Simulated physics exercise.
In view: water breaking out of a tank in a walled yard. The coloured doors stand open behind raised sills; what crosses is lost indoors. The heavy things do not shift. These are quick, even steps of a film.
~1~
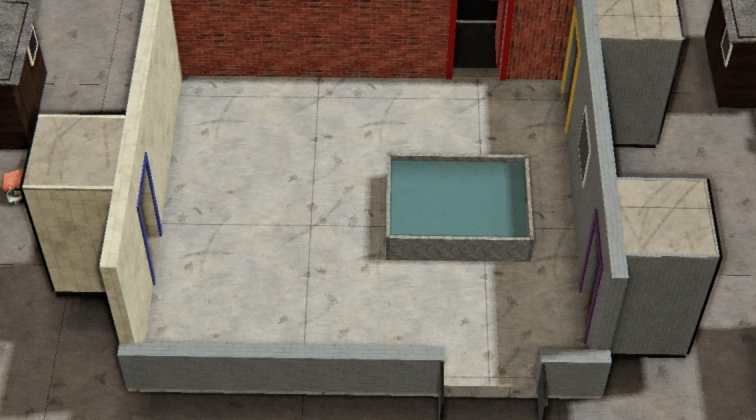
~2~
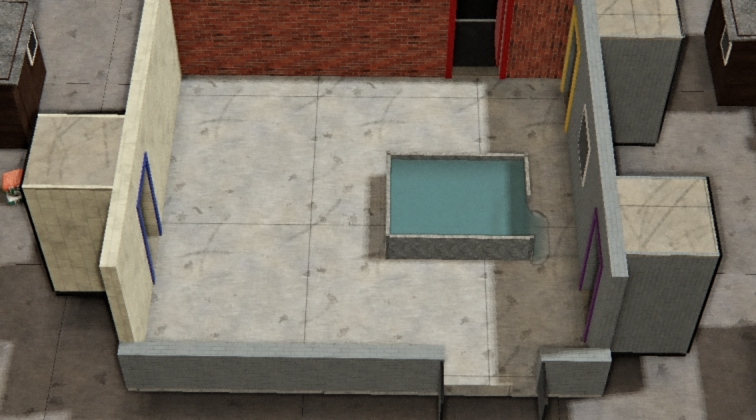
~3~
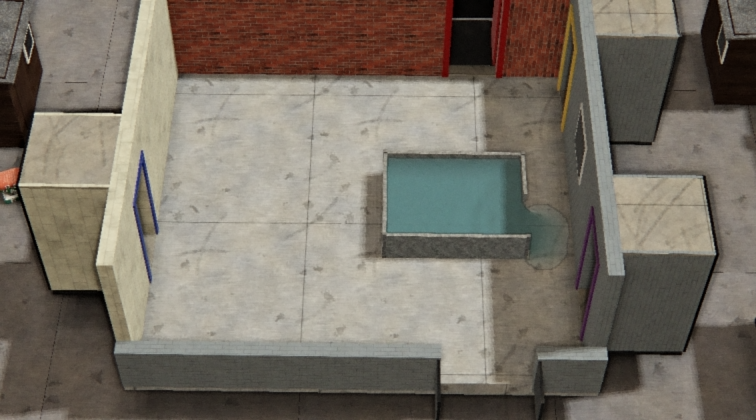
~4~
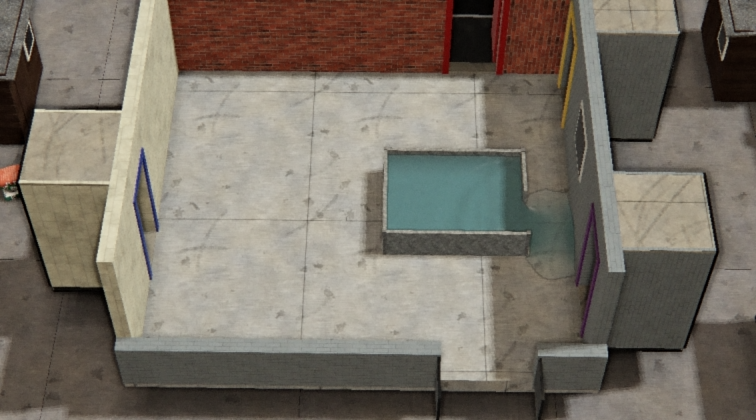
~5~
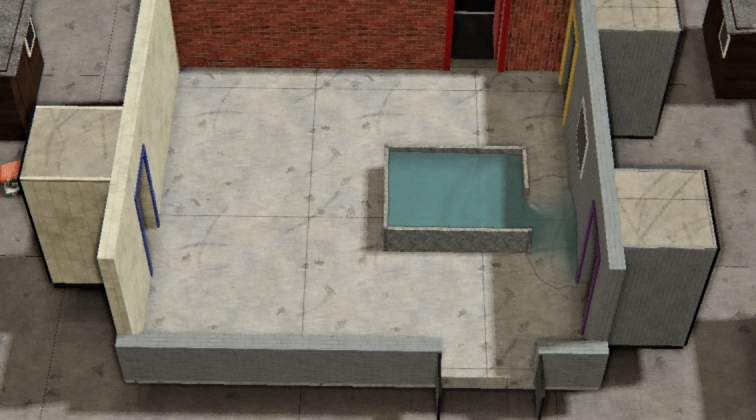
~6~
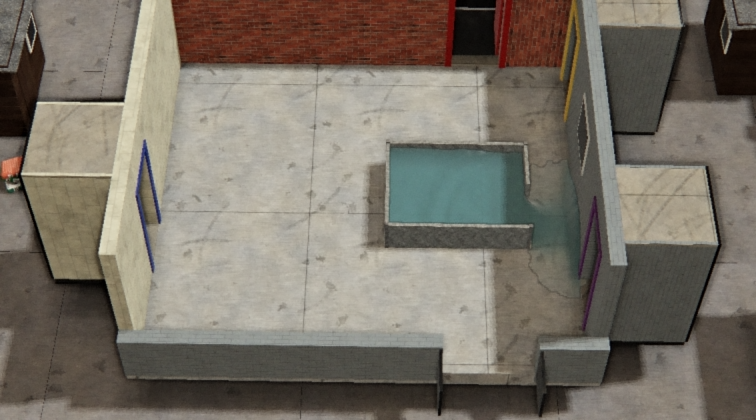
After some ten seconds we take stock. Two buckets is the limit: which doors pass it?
The blue door admits no more than that; the purple door lets in a lot; the red door lets in a lot; the yellow door lets in a lot.
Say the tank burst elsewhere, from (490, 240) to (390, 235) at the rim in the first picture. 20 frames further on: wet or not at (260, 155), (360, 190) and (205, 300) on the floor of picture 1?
As listed: Free of water, no water, covered.
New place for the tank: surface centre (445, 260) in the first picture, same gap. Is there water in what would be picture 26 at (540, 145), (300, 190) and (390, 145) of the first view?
In that order: Awash, dry, no water.
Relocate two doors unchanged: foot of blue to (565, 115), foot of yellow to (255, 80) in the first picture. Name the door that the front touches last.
It is the yellow-painted one.
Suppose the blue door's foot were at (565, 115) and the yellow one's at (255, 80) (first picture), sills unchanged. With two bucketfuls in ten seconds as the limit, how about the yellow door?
Yellow door lets less in.
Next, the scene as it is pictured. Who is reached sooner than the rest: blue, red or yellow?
That is the yellow door.
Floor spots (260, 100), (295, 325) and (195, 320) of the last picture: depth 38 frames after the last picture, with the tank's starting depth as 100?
About 4, 4 and 4 per cent.
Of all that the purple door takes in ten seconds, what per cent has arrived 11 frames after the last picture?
Close to 30 %.
A moment on, water covers 10 % of the floor; the blue door not reached, the purple door under two buckets in, the red door not reached, the yellow door not reached.
Next, water covers 20 % of the floor; the blue door not reached, the purple door under two buckets in, the red door not reached, the yellow door wet at the sill, nothing in.
Then, water covers 25 % of the floor; the blue door not reached, the purple door over two buckets in, the red door under two buckets in, the yellow door wet at the sill, nothing in.
Later, water covers 60 % of the floor; the blue door not reached, the purple door over two buckets in, the red door over two buckets in, the yellow door over two buckets in.
In the end, water covers 85 % of the floor; the blue door wet at the sill, nothing in, the purple door over two buckets in, the red door over two buckets in, the yellow door over two buckets in.
